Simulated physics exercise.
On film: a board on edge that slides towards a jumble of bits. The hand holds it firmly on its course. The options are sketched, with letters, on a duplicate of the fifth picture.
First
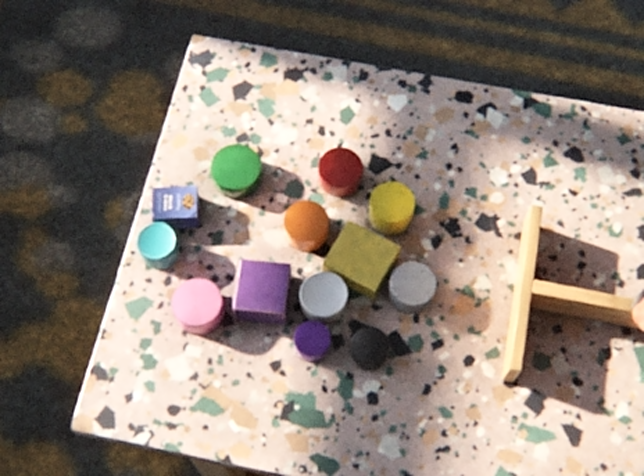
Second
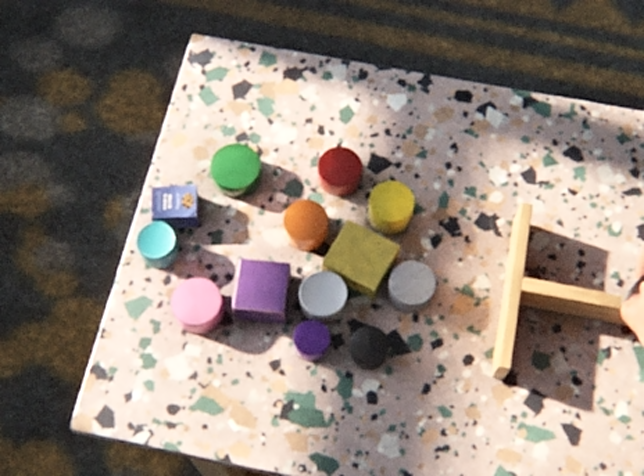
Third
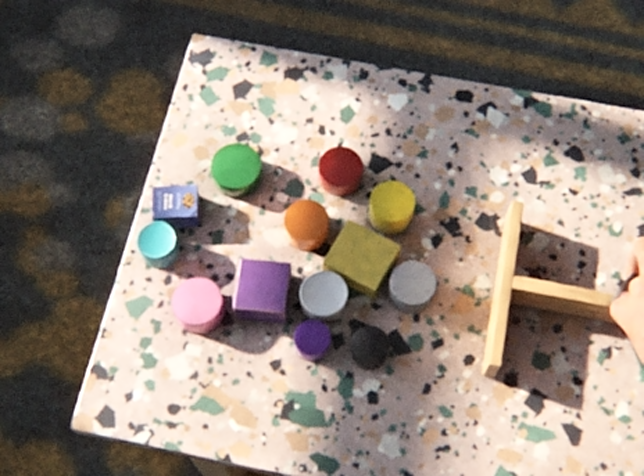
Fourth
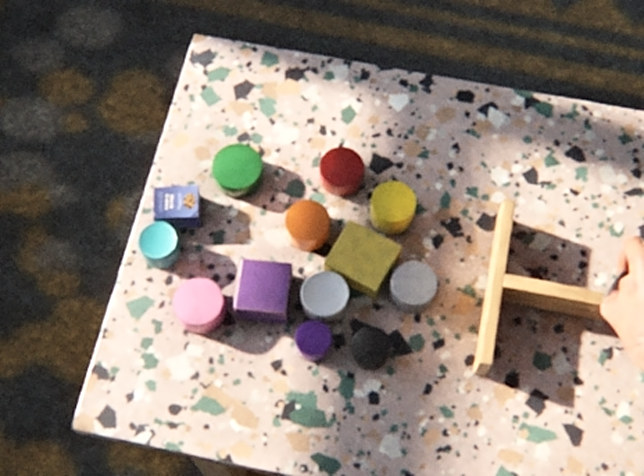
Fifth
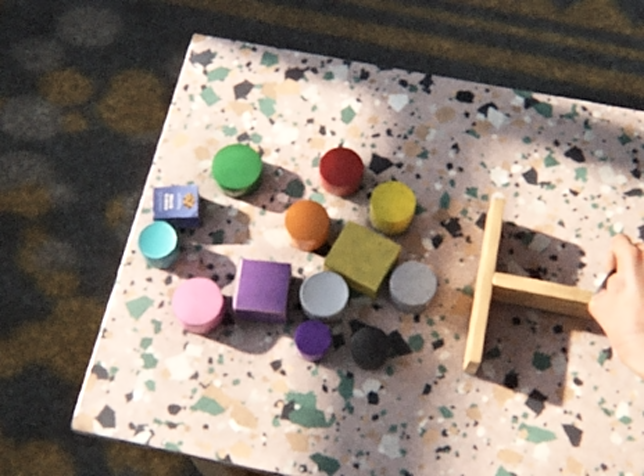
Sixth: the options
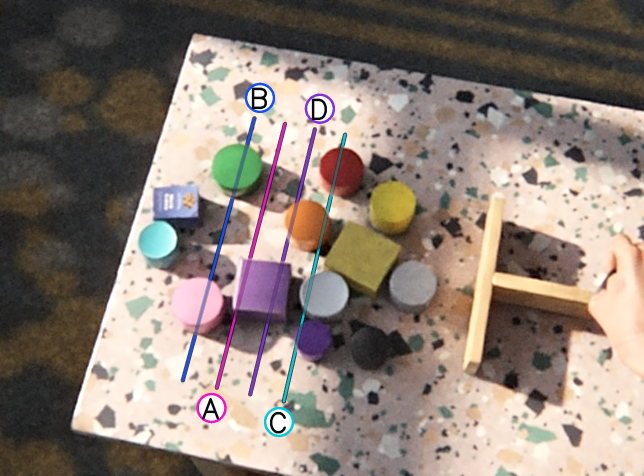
A wooden board on edge, held by a hand, slides slowly left across a speckled table near motionless coloured pots and blocks.
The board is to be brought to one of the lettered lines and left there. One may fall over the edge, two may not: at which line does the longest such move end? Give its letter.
The farthest such stop is A.
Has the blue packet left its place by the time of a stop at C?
By then, no.
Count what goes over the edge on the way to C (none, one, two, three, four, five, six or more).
By then, none.
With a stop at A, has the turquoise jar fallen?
No.
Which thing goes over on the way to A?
The pink tin goes over.
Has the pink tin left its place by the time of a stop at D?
By then, yes.
On the marked copy, A at (253, 248); B at (221, 242); C at (316, 260); D at (284, 254).
Following A. Soon after the start, board (401, 260); black tin (360, 346); orange pot (293, 213).
Later, board (317, 244); pink tin (175, 303); green pot (224, 155).
In the end, board (255, 232); pink tin over the edge; green pot (170, 104); one fallen.
As for the rest, B drops two; C is within the limit but short; D is within the limit but short.
